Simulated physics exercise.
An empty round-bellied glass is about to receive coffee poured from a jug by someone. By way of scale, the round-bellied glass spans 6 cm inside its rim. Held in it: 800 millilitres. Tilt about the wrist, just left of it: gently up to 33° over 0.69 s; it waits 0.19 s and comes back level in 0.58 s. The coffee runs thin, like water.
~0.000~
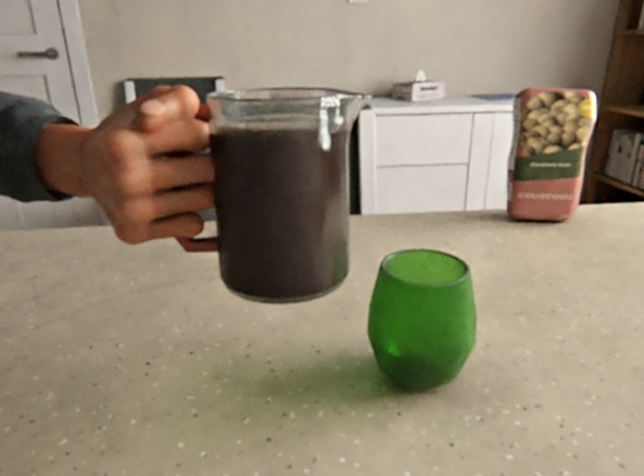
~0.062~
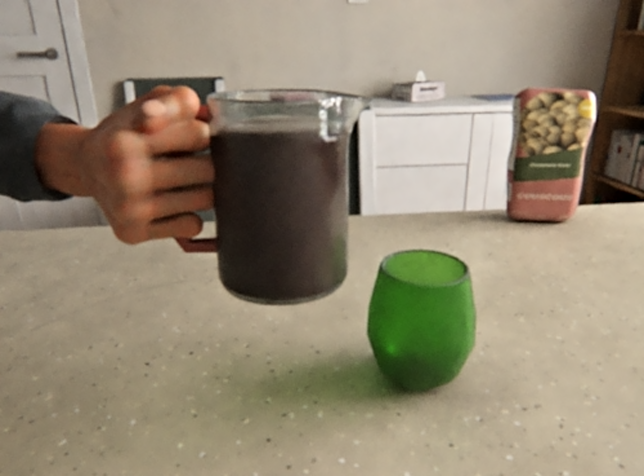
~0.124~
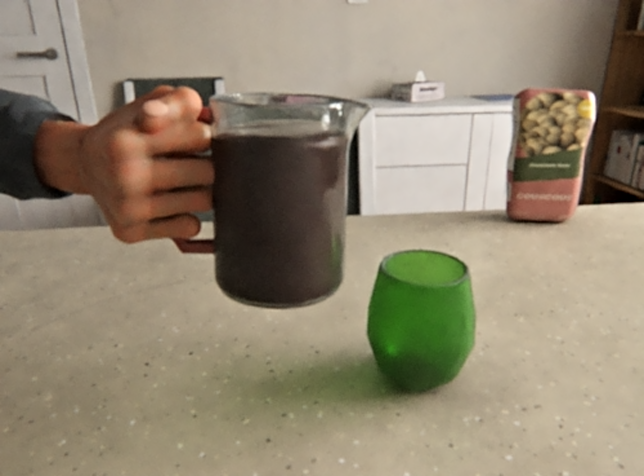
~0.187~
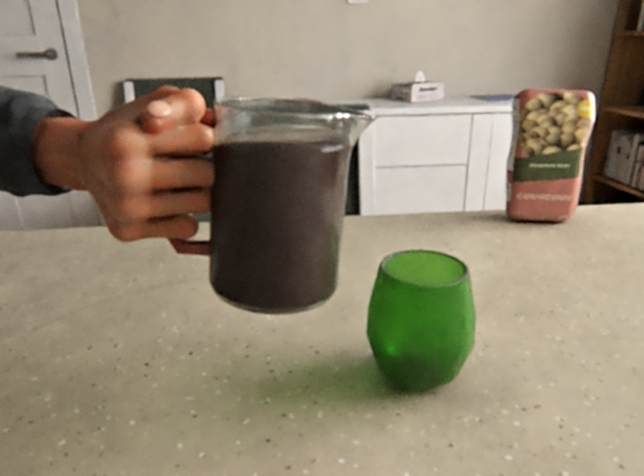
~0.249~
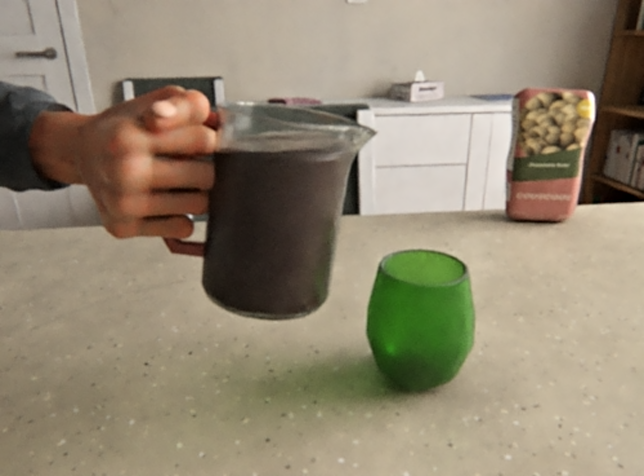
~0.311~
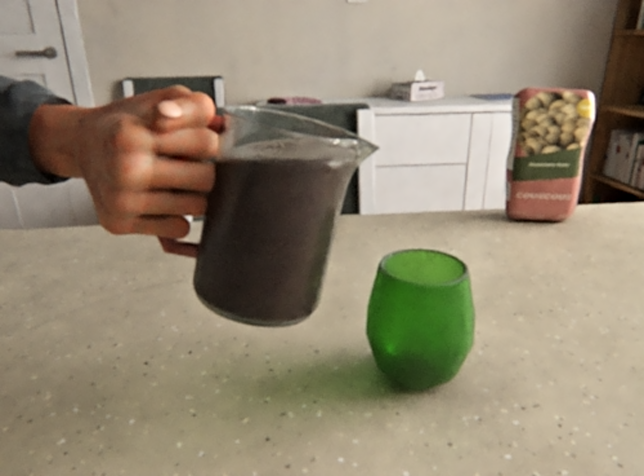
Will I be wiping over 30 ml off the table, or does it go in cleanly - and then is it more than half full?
You'd get a tidy, under-half fill.
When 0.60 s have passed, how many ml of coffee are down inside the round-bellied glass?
About 5 ml.
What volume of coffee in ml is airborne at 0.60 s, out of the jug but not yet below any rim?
Estimate: Some 10 ml.
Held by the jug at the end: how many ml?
Close to 750 ml.
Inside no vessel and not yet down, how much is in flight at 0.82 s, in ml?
Around 15 ml is in the air.
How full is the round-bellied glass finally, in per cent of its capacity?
About 10 per cent.
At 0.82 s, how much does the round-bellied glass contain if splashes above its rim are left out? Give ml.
Some 20 ml.
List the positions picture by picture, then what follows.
In the first picture, tilt 0°; pouring edge (371, 94); surface from (231, 124) to (329, 122); the round-bellied glass's rim runs from (384, 271) to (465, 266).
In the second picture, tilt 1°; pouring edge (372, 97); surface from (232, 126) to (326, 124).
In the third picture, tilt 3°; pouring edge (373, 104); surface from (230, 131) to (326, 128).
In the fourth picture, tilt 6°; pouring edge (376, 116); surface from (221, 138) to (333, 134).
In the fifth picture, tilt 10°; pouring edge (378, 130); surface from (225, 145) to (338, 140).
In the sixth picture, tilt 14°; pouring edge (379, 145); surface from (224, 163) to (349, 150).
Then, 0.60 s in, the tilt is 32° and the round-bellied glass has 5 ml, the jug 785 ml, and 0 ml is on the table.
Then, 0.82 s in, the tilt is 33° and the round-bellied glass has 20 ml, the jug 760 ml, and 0 ml is on the table.
Then, 1.04 s in, the tilt is 27° and the round-bellied glass has 45 ml, the jug 745 ml, and 0 ml is on the table.
Then, 1.29 s in, the tilt is 7° and the round-bellied glass has 50 ml, the jug 745 ml, and 0 ml is on the table.
Finally, the round-bellied glass has 50 ml, the jug 745 ml, and 0 ml is on the table.
